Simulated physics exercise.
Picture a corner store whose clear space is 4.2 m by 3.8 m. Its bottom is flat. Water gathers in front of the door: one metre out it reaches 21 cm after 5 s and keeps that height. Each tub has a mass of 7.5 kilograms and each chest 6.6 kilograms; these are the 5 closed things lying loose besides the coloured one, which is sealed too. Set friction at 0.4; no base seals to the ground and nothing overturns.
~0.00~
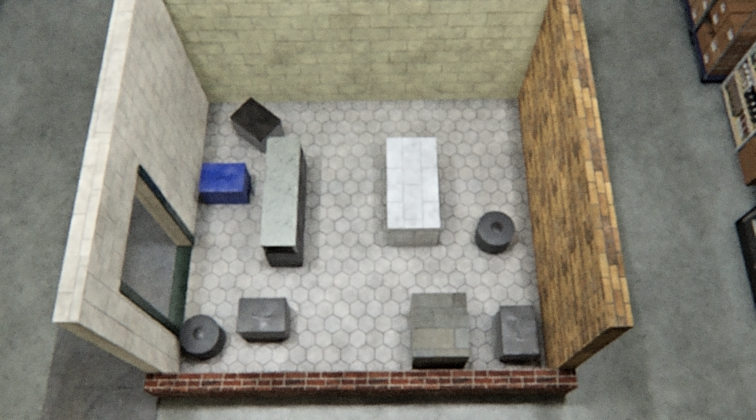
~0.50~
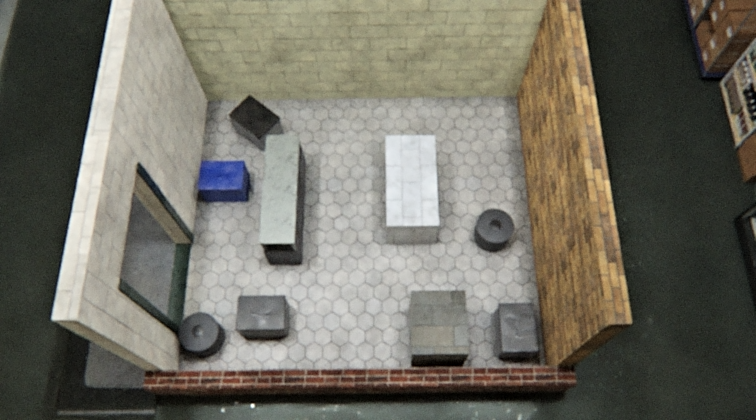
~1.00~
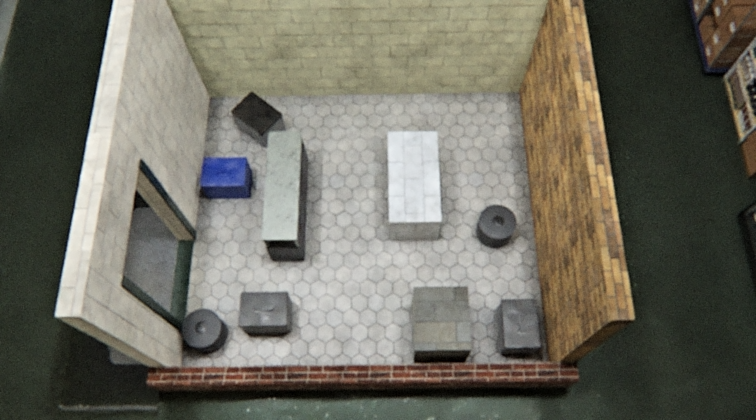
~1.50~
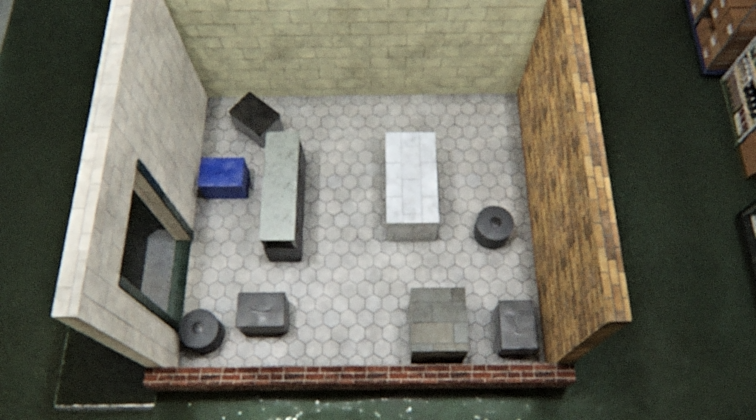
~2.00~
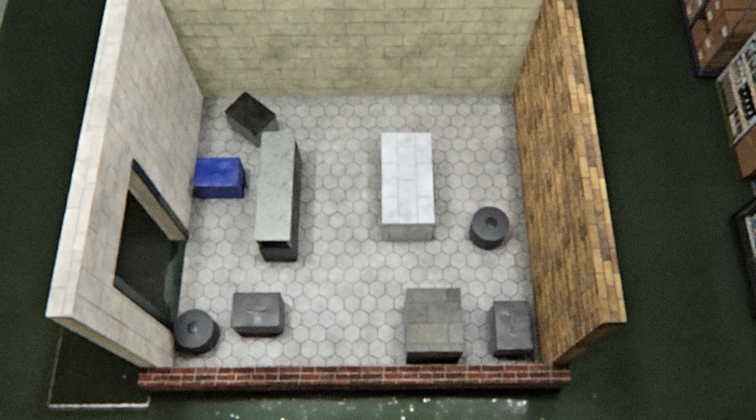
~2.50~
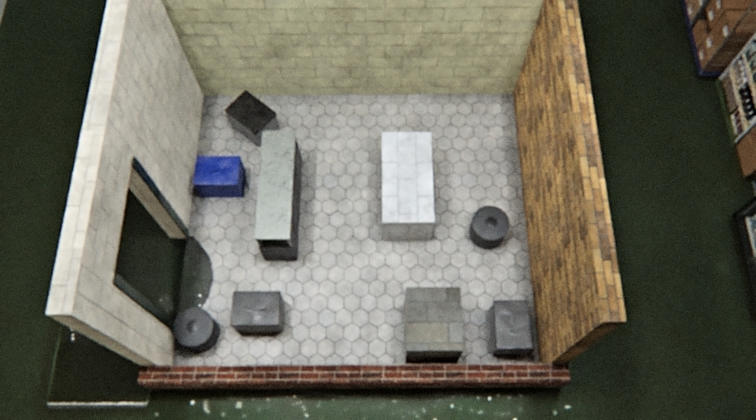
At the start, a blue box, several grey boxes and blocks, and two round objects sit on the tiled floor of a roofless room, with grey ground outside. The ground outside turns dark green, then a small dark patch of water spreads inside the left doorway, while the objects stay put.
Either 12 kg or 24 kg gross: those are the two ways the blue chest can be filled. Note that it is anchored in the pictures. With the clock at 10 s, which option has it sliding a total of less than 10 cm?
Answer: 24 kg, not 12 kg.
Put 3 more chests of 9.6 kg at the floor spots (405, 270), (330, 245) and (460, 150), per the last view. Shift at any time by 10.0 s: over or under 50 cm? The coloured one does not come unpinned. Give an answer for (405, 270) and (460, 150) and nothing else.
Result, in order - exceeds it; falls shy.
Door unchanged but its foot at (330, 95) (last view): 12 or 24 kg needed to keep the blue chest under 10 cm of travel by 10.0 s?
Then only the heavier mass works.
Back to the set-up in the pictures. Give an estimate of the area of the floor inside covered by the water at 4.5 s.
Around 4.5 m2 of it.
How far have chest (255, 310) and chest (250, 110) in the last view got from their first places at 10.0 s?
Respectively 250 and 60 centimetres.
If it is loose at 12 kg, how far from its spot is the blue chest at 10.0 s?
Around 80 centimetres out of place.
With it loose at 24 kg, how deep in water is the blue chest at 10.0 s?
About 8 cm.
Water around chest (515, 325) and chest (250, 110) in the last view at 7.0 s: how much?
Depths: Near 3 cm, then near 3 cm.
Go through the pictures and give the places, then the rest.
The first picture shows the blue chest at (222, 177), on the bottom; 0.0 m2 under water; 0 of 6 have shifted.
The second picture shows the blue chest at (221, 175) rests on the ground; 0.0 m2 under water; 0 of 6 have shifted.
The third picture shows the blue chest at (224, 172), on the bottom; water covers 0.0 m2; 0 of 6 have shifted.
The fourth picture shows the blue chest at (221, 172), on the bottom; 0.0 m2 under water; 0 of 6 have shifted.
The fifth picture shows the blue chest at (217, 172) rests on the ground; water covers 0.0 m2; 0 of 6 have shifted.
The sixth picture shows the blue chest at (217, 170) rests on the ground; 0.3 m2 under water; 0 of 6 have shifted.
After 3.5 s the blue chest would be 0 cm from its start with 12 kg and 0 cm from its start with 24 kg; 0 cm of water round it then.
After 4.5 s the blue chest would be 0 cm from its start with 12 kg and 0 cm from its start with 24 kg; 1 cm of water round it then.
After 7.0 s the blue chest would be 3 cm from its start with 12 kg and 0 cm from its start with 24 kg; 4 cm of water round it then.
After 10.0 s the blue chest would be 71 cm from its start with 12 kg and 0 cm from its start with 24 kg; 8 cm of water round it then.
